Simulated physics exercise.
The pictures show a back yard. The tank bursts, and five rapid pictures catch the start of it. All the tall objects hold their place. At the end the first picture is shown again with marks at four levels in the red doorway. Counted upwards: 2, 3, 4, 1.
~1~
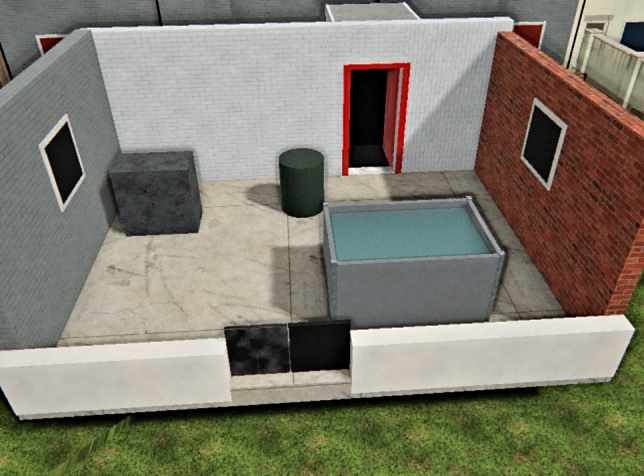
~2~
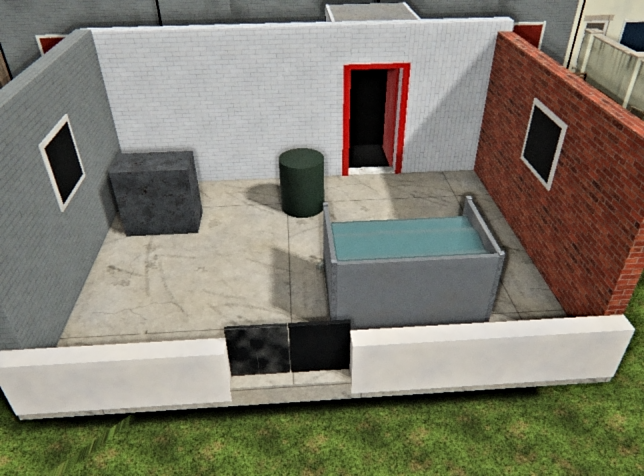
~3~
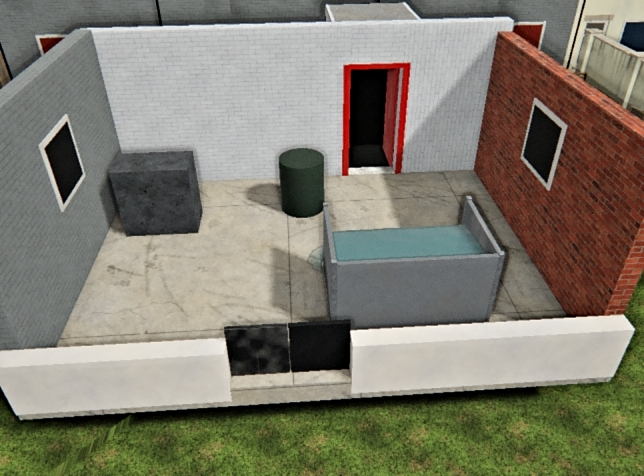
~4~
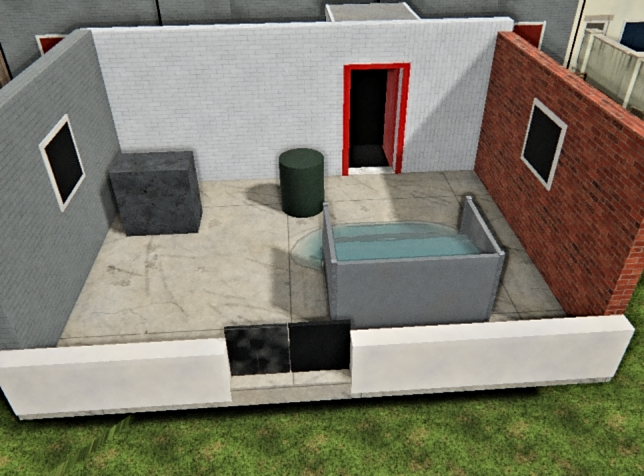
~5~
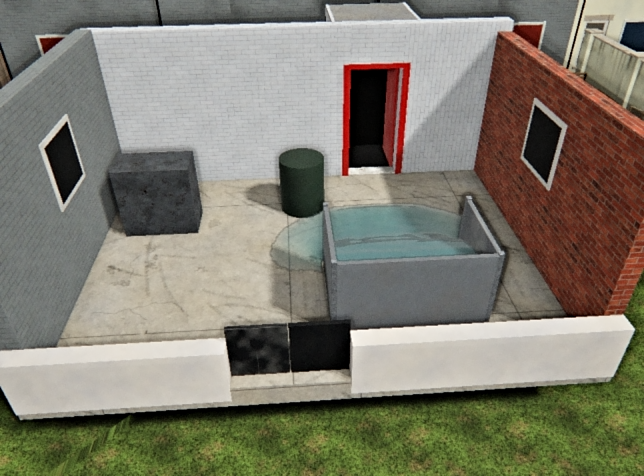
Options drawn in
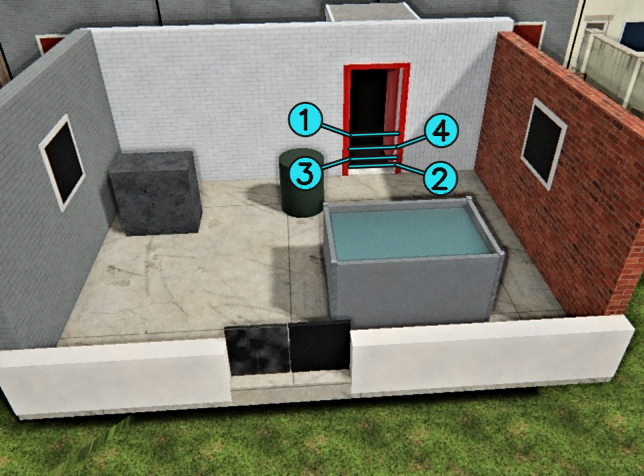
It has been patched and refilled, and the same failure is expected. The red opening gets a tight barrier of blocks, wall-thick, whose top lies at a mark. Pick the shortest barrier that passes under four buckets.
The limit is 4.
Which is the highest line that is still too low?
That is line 3.
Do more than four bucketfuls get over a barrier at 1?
No, not at all.
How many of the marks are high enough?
Two.
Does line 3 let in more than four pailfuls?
Yes, that goes wrong.
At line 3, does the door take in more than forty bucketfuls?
No, it does not.
In cyan, 1 at (374, 134); 2 at (372, 165); 3 at (372, 158); 4 at (373, 147); from the bottom up 2, 3, 4, 1.
For line 1, nothing gets over.
For line 2, dozens of bucketfuls pour in.
For line 3, about 12 bucketfuls get in.
For line 4, a splash gets over, under a bucket.
